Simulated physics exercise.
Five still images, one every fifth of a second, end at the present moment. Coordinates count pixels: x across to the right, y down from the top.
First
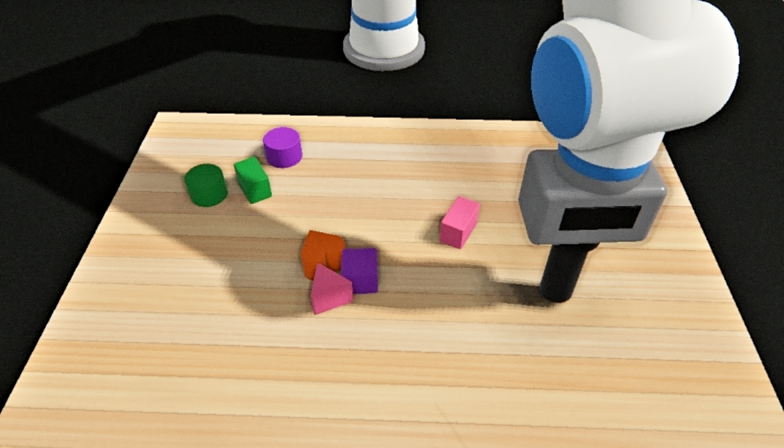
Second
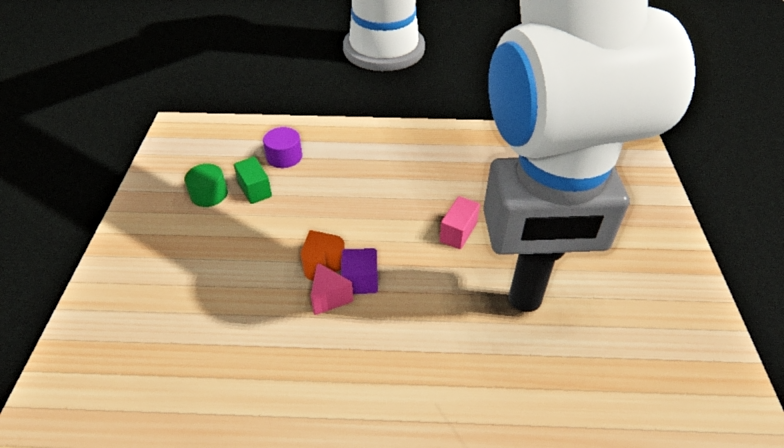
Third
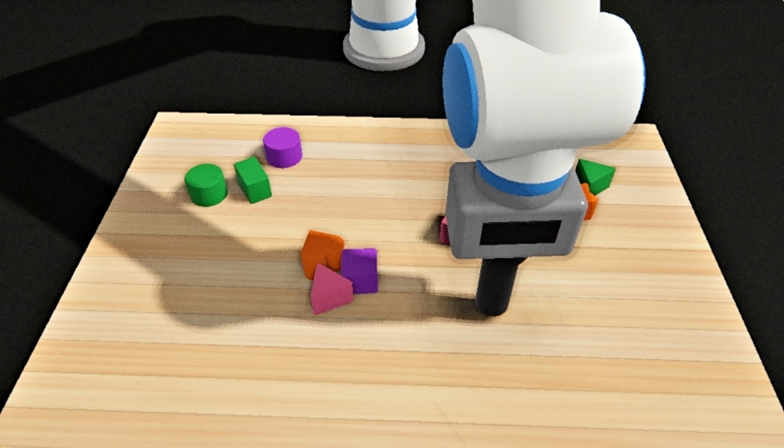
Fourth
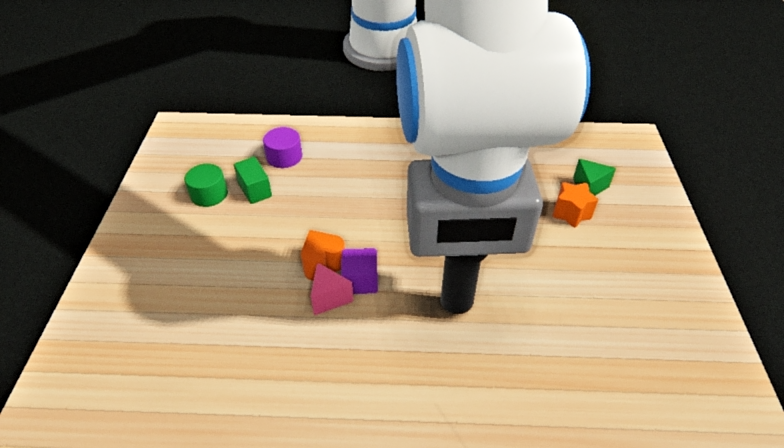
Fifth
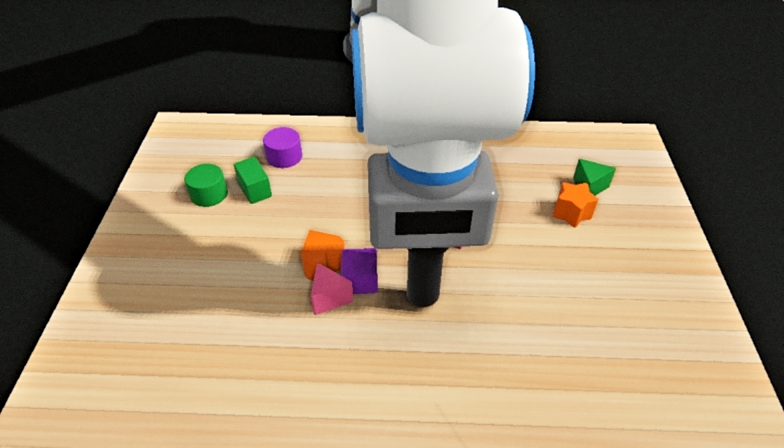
We see a white and grey robot arm with a black post moving steadily left above a wooden table, nearing a cluster of orange, pink and purple blocks, while all the coloured blocks on the table stay still.
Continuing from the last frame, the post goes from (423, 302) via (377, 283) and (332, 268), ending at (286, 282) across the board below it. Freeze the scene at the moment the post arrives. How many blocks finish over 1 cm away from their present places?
My count: 2.
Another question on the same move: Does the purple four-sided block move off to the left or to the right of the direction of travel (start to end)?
Facing from start to end, it shifts right.
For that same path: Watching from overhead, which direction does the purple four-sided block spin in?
It spins with the clock.
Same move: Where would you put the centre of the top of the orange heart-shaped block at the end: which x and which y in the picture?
The middle of its upper face will lie at (253, 220).
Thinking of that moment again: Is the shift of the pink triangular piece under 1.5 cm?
Final answer: Yes.
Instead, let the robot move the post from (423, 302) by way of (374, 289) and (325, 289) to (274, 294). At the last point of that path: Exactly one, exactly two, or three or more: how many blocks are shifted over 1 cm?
Answer: 3+.
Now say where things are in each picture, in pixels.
In the first frame, tip of the post at (556, 290), middles of tops, orange heart-shaped block at (321, 245), pink triangular piece at (327, 280), purple four-sided block at (359, 261).
In the second frame, post at (525, 299), nothing pushed.
In the third frame, post at (492, 303), nothing pushed.
In the fourth frame, post at (457, 301), nothing pushed.
In the fifth frame, post at (423, 294), orange heart-shaped block at (321, 245), pink triangular piece at (327, 280), purple four-sided block at (359, 261).
The first path, step by step. One third of the way, post at (376, 275); orange heart-shaped block at (314, 241), turned 25° anticlockwise; purple four-sided block at (344, 255), turned 30° clockwise.
Two thirds of the way, post at (330, 260); orange heart-shaped block at (271, 227), turned 30° anticlockwise; purple four-sided block at (299, 239), turned 30° clockwise.
At the end, post at (284, 274); orange heart-shaped block at (253, 220); pink triangular piece unmoved; purple four-sided block at (272, 238), turned 50° clockwise.
